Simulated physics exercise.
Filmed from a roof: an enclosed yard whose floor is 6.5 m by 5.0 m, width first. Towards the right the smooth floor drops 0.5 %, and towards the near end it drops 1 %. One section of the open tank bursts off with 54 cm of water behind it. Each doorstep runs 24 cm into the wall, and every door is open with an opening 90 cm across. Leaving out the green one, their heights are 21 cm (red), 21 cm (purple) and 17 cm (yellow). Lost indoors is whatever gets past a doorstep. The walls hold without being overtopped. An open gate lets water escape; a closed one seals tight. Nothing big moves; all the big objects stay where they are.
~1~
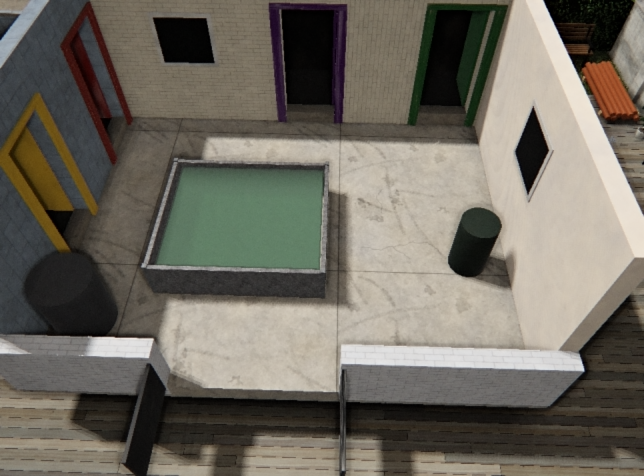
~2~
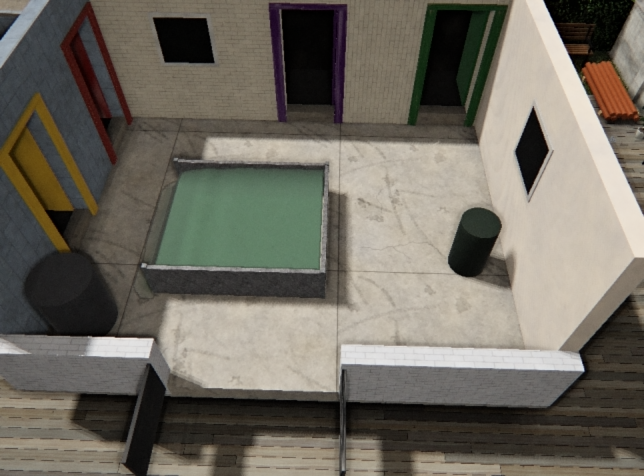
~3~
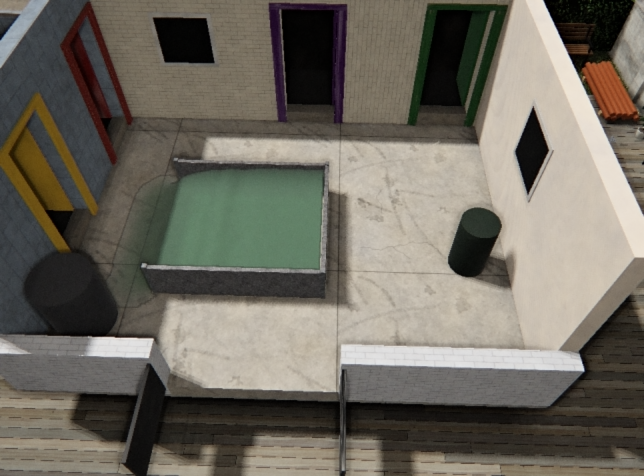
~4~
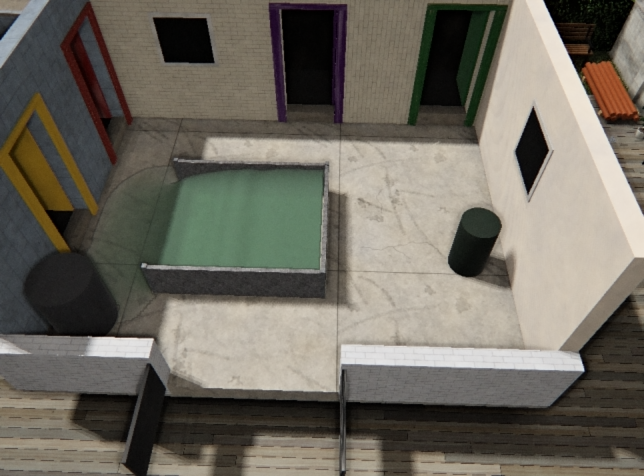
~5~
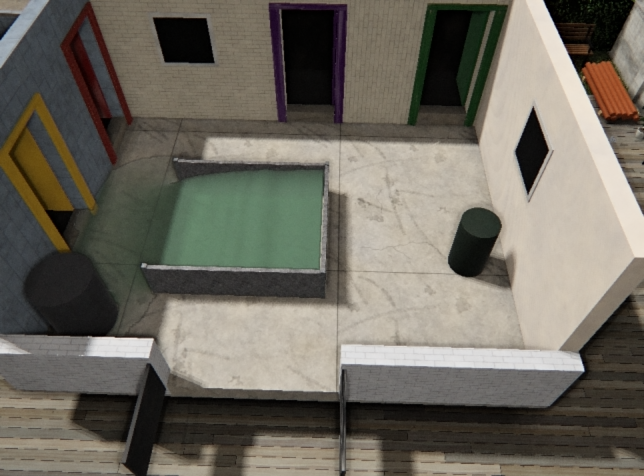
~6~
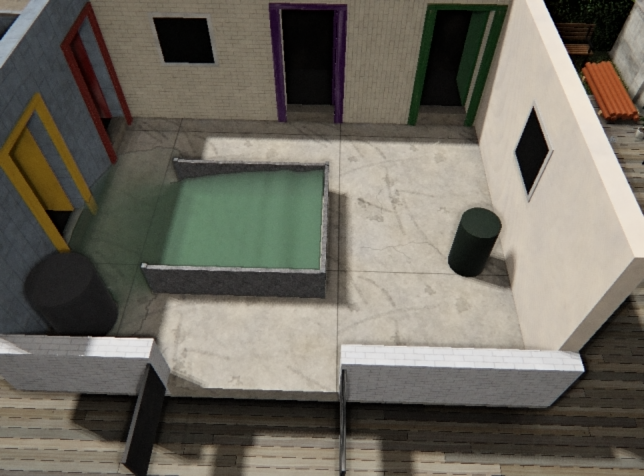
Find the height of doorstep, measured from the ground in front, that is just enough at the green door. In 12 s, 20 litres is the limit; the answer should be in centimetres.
Roughly 6 cm is just enough.
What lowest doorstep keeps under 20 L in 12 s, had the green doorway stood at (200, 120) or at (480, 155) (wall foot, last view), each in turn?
Around 14.5 and 9.5 cm respectively.
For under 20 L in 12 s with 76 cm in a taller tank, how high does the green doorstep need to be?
In that case, roughly 9.5 cm.
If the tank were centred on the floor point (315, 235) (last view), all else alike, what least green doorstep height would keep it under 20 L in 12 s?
Then roughly 7.5 cm.
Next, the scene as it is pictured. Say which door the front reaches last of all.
Door: Green.
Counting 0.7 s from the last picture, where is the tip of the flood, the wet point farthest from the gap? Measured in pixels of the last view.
Somewhere near the pixel (131, 121).
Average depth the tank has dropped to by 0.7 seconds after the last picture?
Average depth: Approx. 33 cm.
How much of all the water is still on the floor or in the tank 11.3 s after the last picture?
Share still there: Approx. 78 percent.
Then, 0.7 s after the last picture water covers 20 % of the floor, deepest (40 cm) near (83, 243); it has not reached the green door.
Then, 2.3 s after the last picture water covers 40 % of the floor, deepest (32 cm) near (131, 121); it has not reached the green door.
Then, 11.3 s after the last picture water covers 95 % of the floor, deepest (11 cm) near (532, 380); 5 cm at the green door, 0 litres in over its 26 cm doorstep.
At the green door as built, the water peaked near 11 cm, 7.3 s after the last picture.
With a doorstep of 5.5 cm, 25 litres would have come in within the 12 s; with 7 cm, 11 litres. So under 20 litres takes about 6 cm.
